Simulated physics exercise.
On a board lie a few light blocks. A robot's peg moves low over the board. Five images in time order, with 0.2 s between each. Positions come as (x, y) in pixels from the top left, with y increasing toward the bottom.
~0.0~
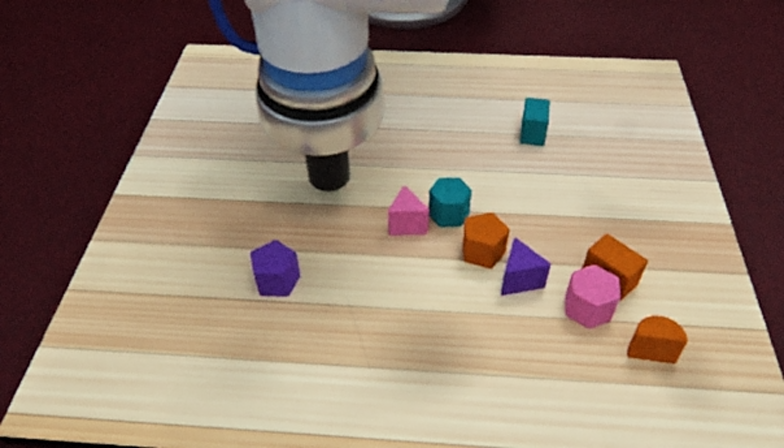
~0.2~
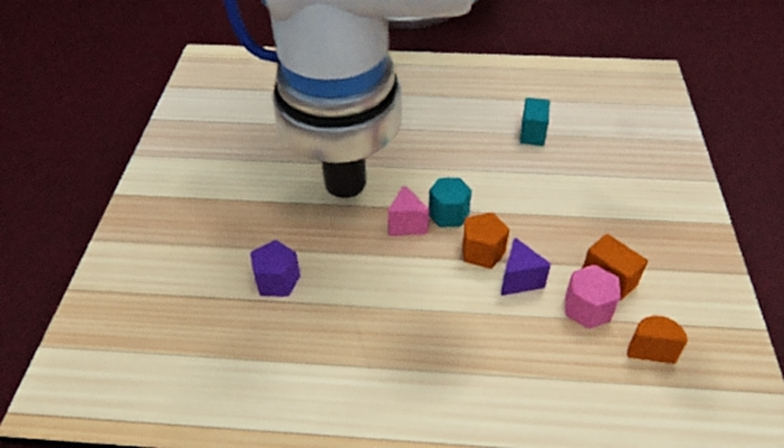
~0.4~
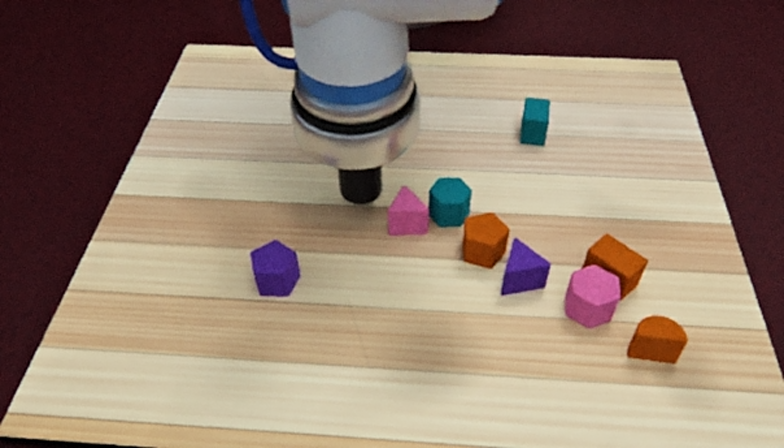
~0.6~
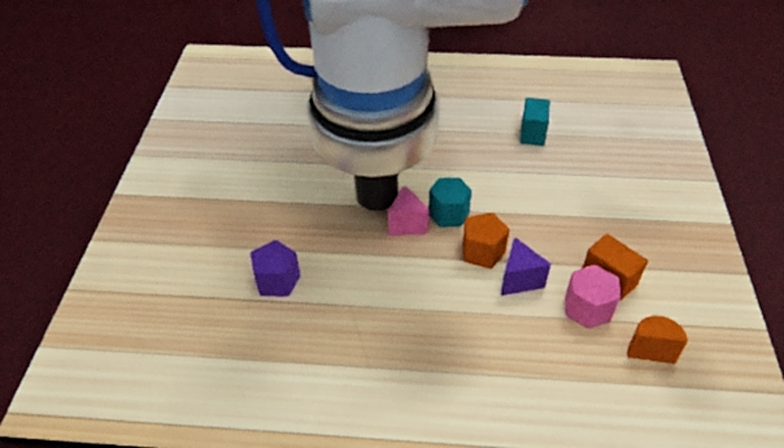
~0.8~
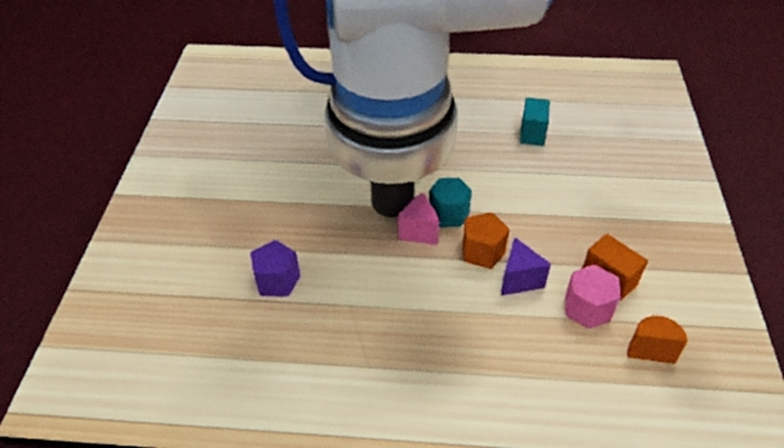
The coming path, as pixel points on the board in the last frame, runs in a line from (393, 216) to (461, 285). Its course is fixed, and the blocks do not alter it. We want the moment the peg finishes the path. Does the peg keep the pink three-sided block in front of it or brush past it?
Ahead to the end.
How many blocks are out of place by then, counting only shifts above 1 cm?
There will be one block displaced.
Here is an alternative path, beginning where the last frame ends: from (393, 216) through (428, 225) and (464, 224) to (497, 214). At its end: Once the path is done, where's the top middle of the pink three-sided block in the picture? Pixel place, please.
My best guess is (462, 230).
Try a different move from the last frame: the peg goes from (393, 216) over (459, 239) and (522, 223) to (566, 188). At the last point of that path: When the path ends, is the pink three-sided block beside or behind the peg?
Yes, that is what happens.
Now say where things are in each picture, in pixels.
In the first picture, tip of the peg at (330, 177), middles of tops, pink three-sided block at (407, 201), turquoise six-sided block at (451, 189), orange pentagonal block at (486, 227), purple three-sided block at (524, 257).
In the second picture, peg at (346, 183), nothing pushed.
In the third picture, peg at (361, 190), nothing pushed.
In the fourth picture, peg at (377, 196), nothing pushed.
In the fifth picture, peg at (393, 202), pink three-sided block at (420, 209), turquoise six-sided block at (451, 189), orange pentagonal block at (486, 227), purple three-sided block at (524, 257).
The first path, step by step. Halfway along, peg at (427, 236); pink three-sided block at (457, 243).
At the end, peg at (462, 271); pink three-sided block at (499, 277), turned 15° anticlockwise; turquoise six-sided block unmoved; orange pentagonal block at (492, 229), turned 25° anticlockwise; purple three-sided block at (529, 261), turned 25° anticlockwise.
